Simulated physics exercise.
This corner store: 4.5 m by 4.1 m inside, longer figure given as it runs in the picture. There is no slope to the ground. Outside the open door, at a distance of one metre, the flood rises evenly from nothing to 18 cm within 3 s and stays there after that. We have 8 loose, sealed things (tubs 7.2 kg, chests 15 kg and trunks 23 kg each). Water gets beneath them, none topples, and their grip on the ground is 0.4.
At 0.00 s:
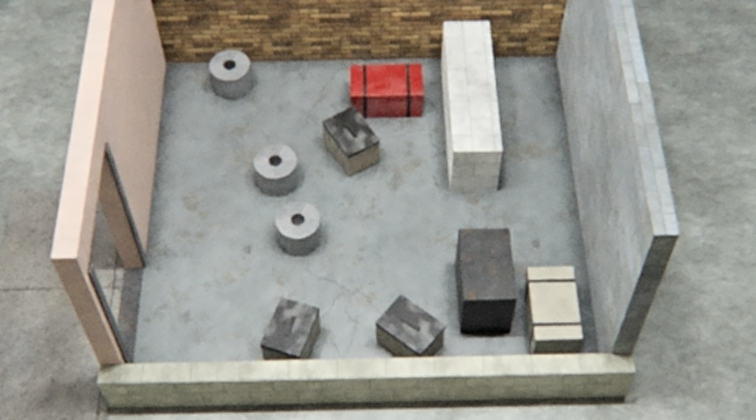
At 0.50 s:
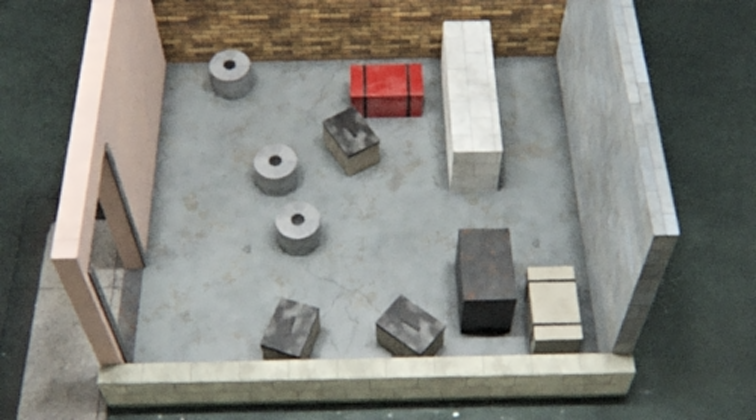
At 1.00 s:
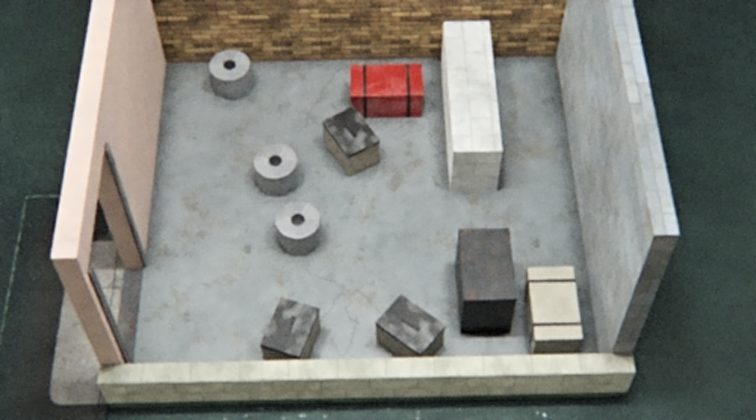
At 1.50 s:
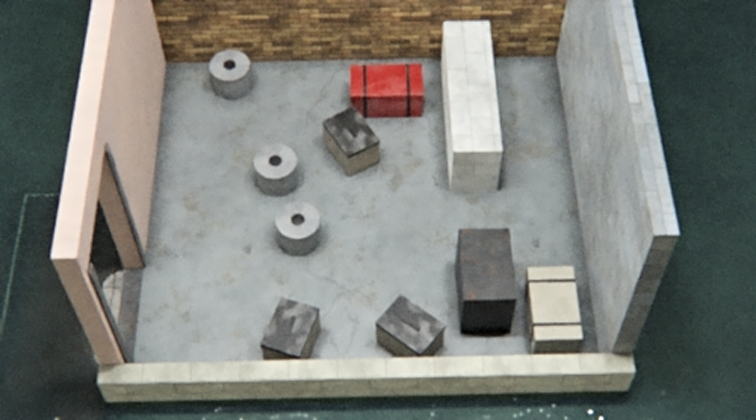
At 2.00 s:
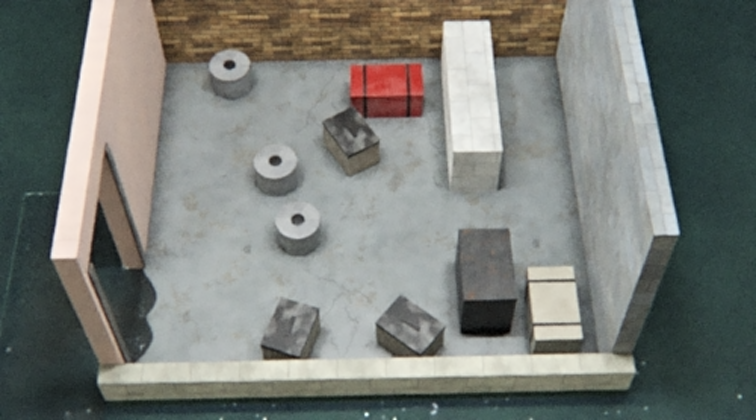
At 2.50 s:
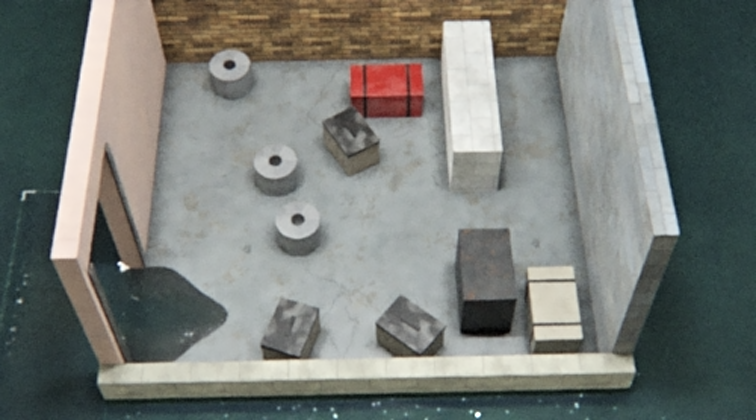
A roofless store room holding scattered boxes and cylinders as dark water covers the ground outside, then spreads in through the doorway.
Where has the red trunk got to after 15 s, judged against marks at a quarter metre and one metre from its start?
Watching it, I'd expect a big movement overall.
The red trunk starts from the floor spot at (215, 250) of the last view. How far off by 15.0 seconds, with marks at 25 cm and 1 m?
Outcome - it barely budges.
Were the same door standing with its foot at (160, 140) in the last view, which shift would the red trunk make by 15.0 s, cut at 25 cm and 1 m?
Well, the red trunk ends up distant in that setup.
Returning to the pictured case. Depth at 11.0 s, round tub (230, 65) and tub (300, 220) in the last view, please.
Depth approx. 4 cm / 9 cm.
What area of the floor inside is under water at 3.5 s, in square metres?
Somewhere around 3.0 m2, roughly.
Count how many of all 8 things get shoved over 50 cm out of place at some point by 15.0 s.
8.
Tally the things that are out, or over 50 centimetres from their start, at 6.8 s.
By then the count is 2.
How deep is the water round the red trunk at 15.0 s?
Depth approx. 10 cm.
After 3.5 s the red trunk is near (386, 80), 0.0 m from its start, aground; 0 afloat.
After 6.8 s the red trunk is near (386, 80), 0.0 m from its start, aground; 0 afloat.
After 11.0 s the red trunk is near (353, 51), 0.6 m from its start, aground; 4 afloat.
After 15.0 s the red trunk is near (191, 104), 2.2 m from its start, afloat; 8 afloat.
